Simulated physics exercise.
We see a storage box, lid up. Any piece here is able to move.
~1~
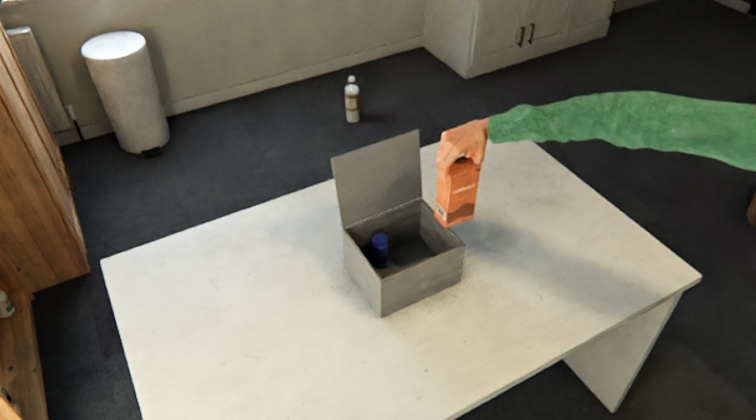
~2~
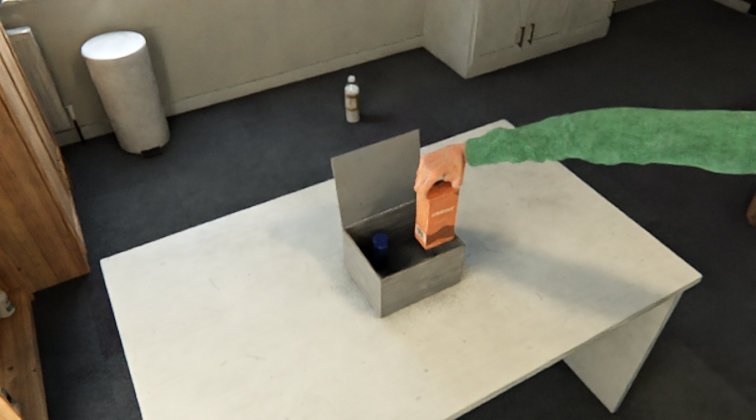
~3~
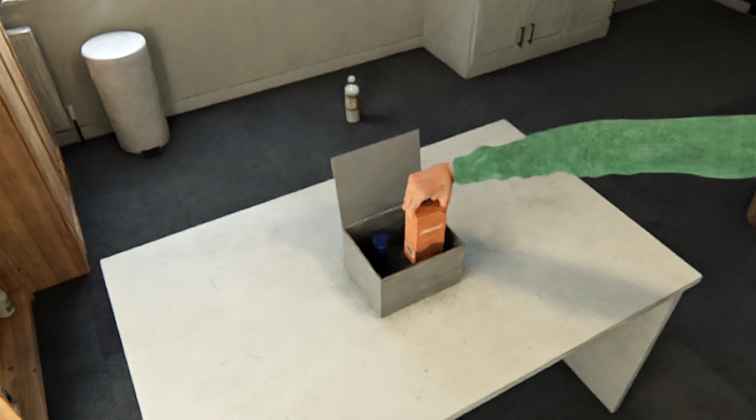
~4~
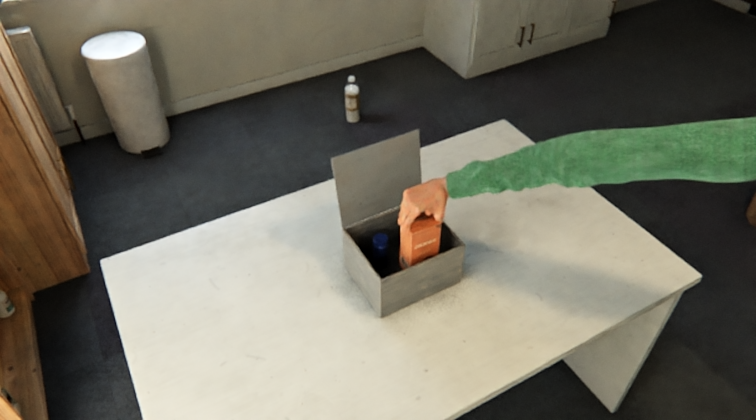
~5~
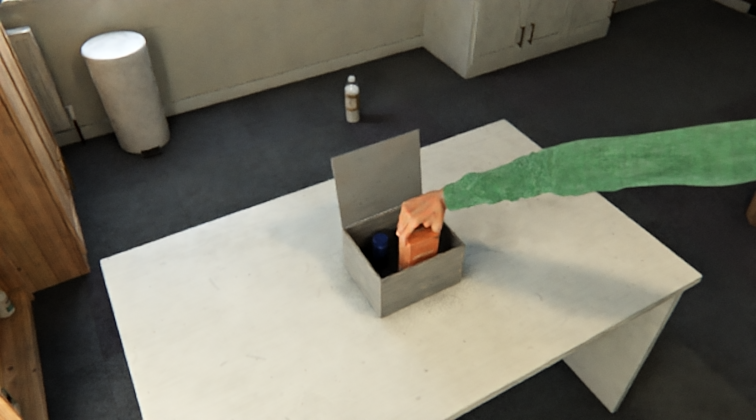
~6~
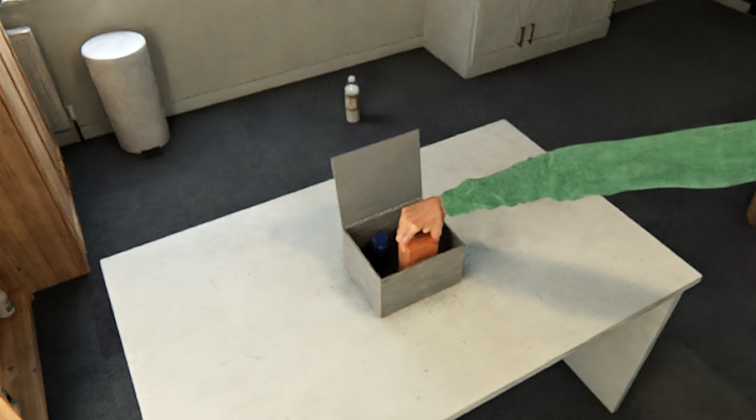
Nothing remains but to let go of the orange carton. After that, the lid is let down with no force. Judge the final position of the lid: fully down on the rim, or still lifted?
Final position: Still lifted.
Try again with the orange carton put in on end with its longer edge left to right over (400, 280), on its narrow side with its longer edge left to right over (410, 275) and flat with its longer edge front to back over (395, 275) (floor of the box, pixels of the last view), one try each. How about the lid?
Results in order: Lid up, lid down, lid down.
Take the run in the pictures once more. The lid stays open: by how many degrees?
Angle above rim: About 14°.
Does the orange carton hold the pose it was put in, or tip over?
At the finish it holds its orientation.
Then, 1.20 s on from there, lid starting down.
Then, 1.60 s on from there, lid 58° above the rim.
Then, 2.00 s on from there, lid 20° above the rim.
In the end, lid 13° above the rim; both unmoved. At the end, from the last picture's camera, orange carton near (417, 261).
